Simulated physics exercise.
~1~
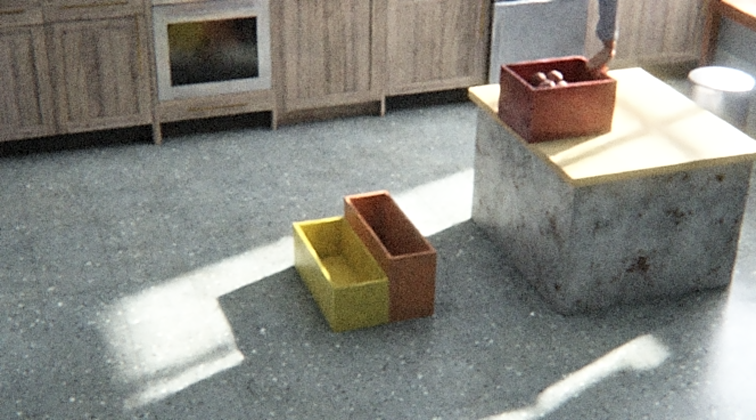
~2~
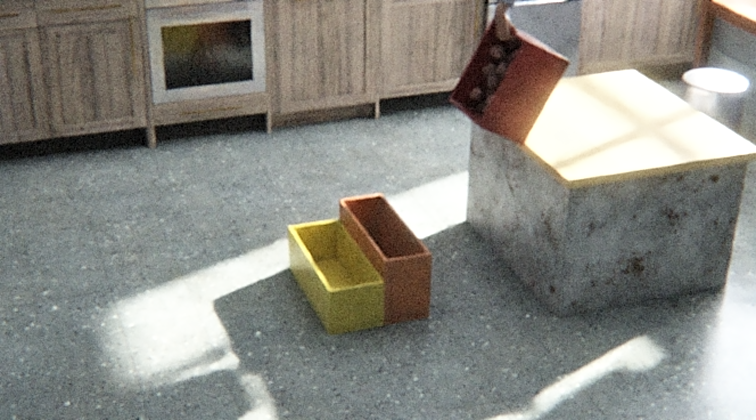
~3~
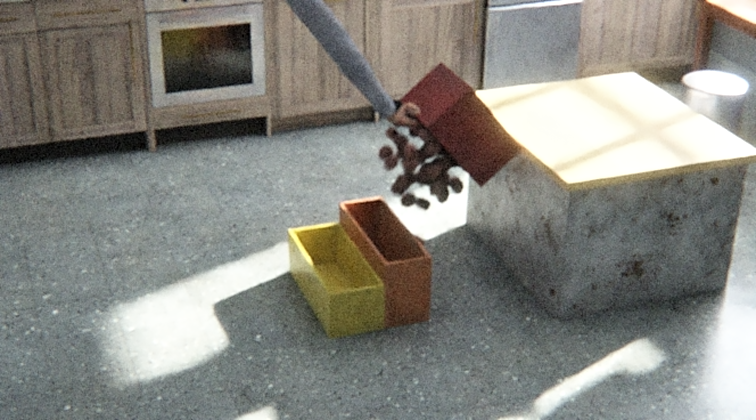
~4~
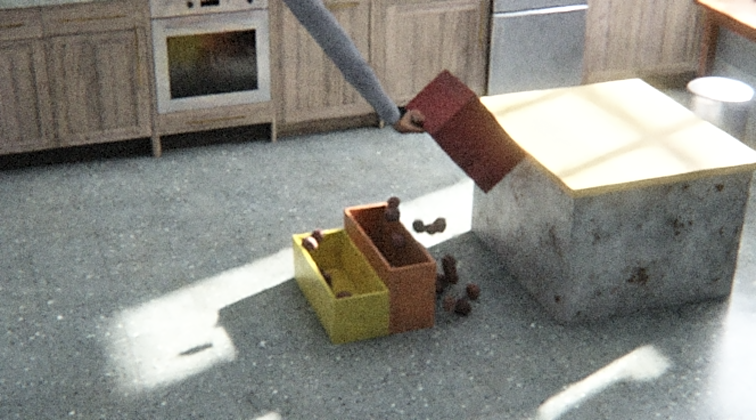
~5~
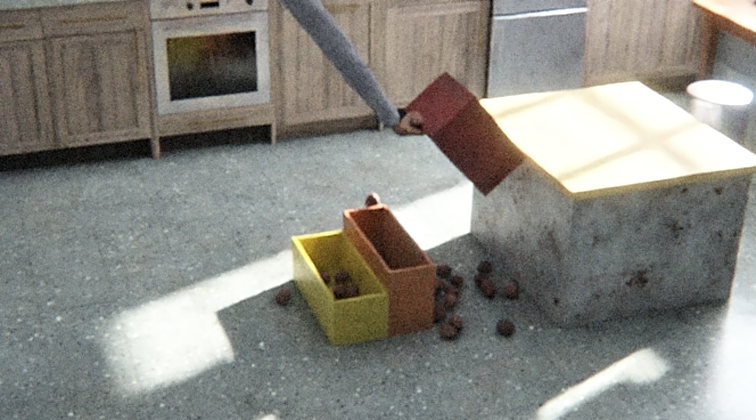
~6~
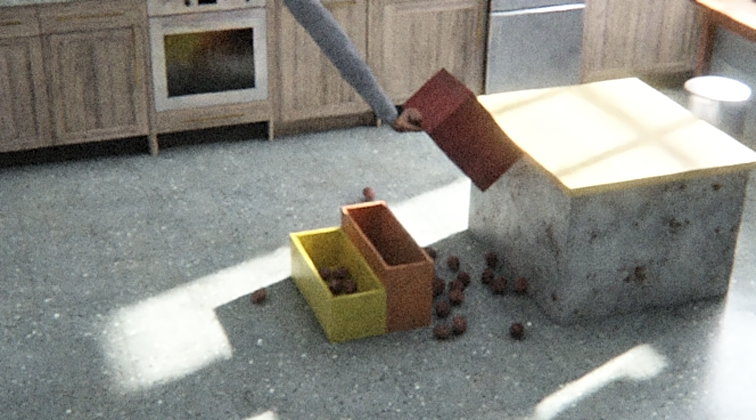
A hand tips a red crate off a bench, spilling potatoes into two troughs and across the floor.
